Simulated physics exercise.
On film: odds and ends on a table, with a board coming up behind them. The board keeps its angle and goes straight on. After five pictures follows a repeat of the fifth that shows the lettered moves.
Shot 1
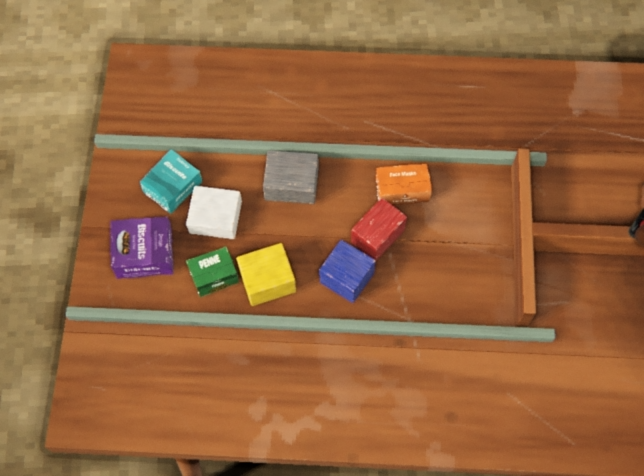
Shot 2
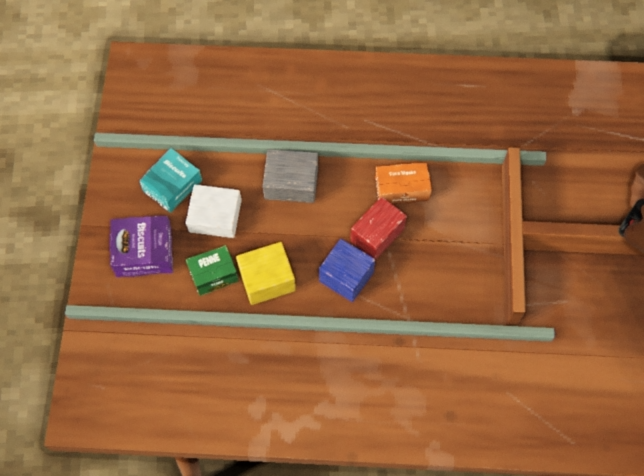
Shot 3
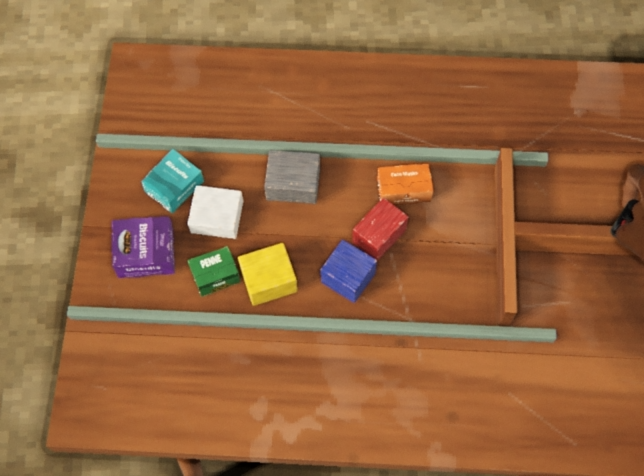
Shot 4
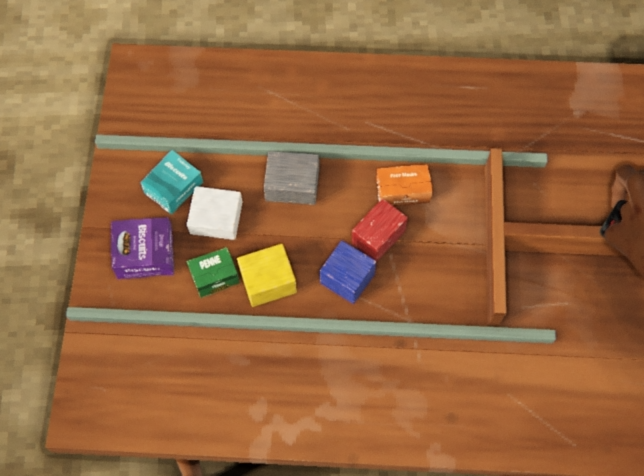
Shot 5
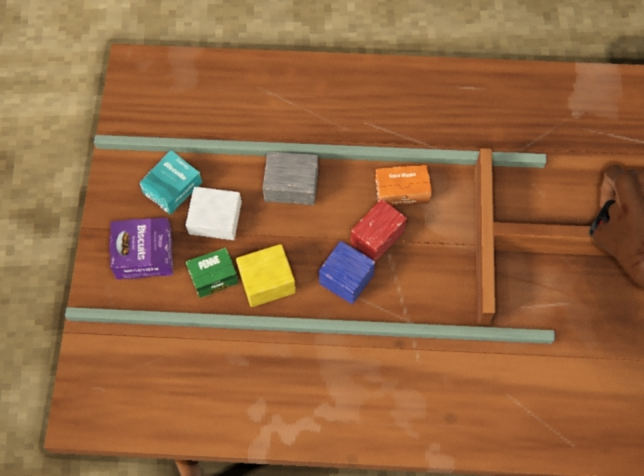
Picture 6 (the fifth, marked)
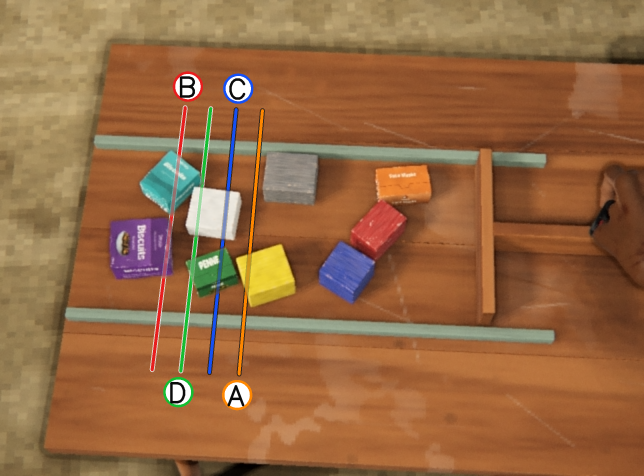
Wooden board on a handle sliding slowly left between two green rails, pushed by a hand, while colourful blocks and packets lie still.
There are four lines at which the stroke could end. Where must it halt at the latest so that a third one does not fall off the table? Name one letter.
D.
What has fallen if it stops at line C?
It is the purple packet.
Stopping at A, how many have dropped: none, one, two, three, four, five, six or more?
In all, none.
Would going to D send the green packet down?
By then, no.
On the marked copy, A at (251, 235); B at (170, 231); C at (224, 233); D at (197, 232).
With D. Early on, board (382, 223); orange box (350, 183); red block (354, 232).
Further on, board (276, 218); purple packet (111, 248); turquoise packet (143, 186).
At the end, board (197, 215); purple packet over the edge; turquoise packet over the edge; two fallen.
As for the rest, A is within the limit but short; B drops four; C is within the limit but short.
